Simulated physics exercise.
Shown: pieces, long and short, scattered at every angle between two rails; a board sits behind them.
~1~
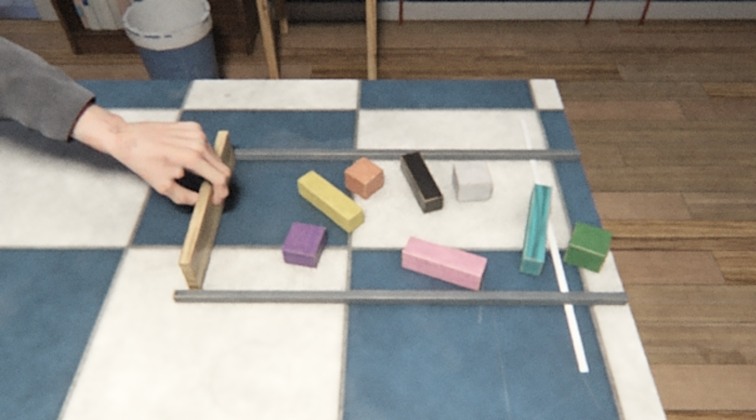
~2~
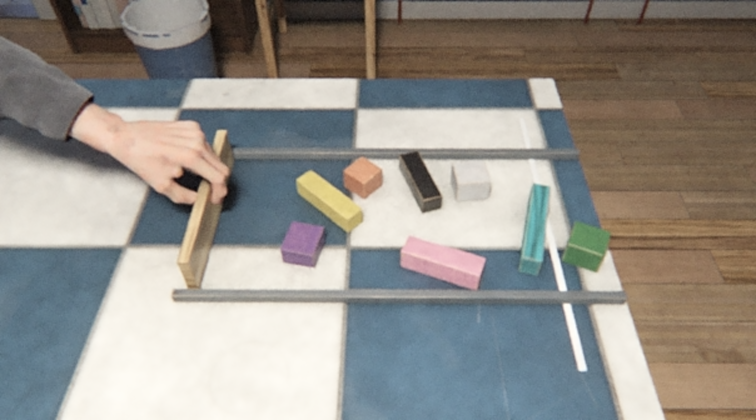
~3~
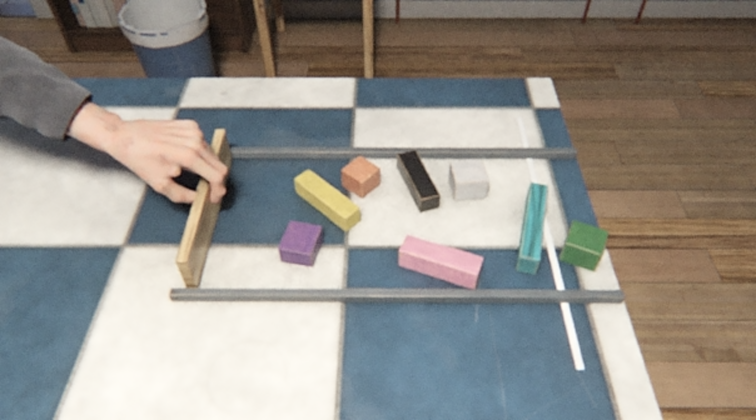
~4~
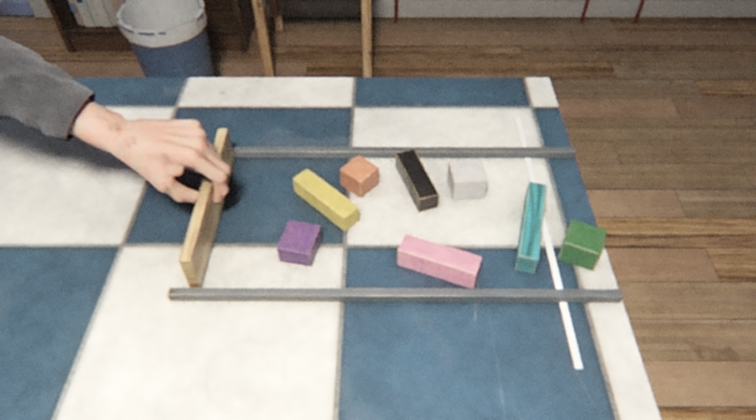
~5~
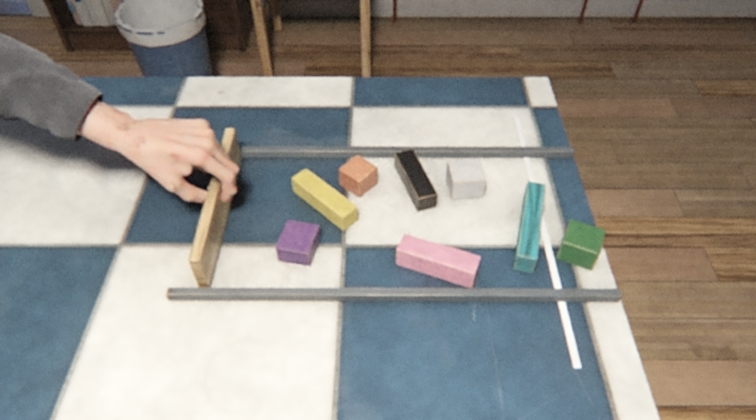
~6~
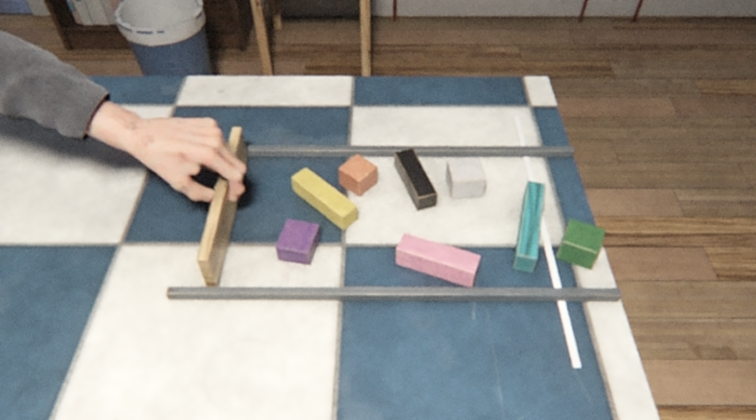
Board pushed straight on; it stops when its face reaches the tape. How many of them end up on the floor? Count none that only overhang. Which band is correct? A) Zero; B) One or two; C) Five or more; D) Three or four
Option D: Three or four.
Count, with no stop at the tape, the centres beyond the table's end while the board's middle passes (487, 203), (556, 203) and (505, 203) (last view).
Respectively, 0, 5 and 0.
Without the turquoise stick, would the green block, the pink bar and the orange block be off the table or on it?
Final state: Green block off, pink bar off, orange block in place.
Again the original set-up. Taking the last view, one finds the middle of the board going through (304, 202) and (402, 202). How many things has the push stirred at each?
2 at one spot and 6 at the other.
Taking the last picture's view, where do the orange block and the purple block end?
The first near (544, 160), the second near (567, 242).
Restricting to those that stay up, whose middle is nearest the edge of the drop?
That would be the black bar.
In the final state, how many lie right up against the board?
3 in contact.
Early on, none off yet; green block at rest near (581, 244); turquoise stick at rest near (530, 225); white block at rest near (465, 178).
A while later, none off yet; green block at rest near (581, 244); turquoise stick travelled a little near (541, 219); white block travelled about its own width near (515, 178).
Finally, the number that fall off is three or four; lost, pink bar, white block, turquoise stick and green block.
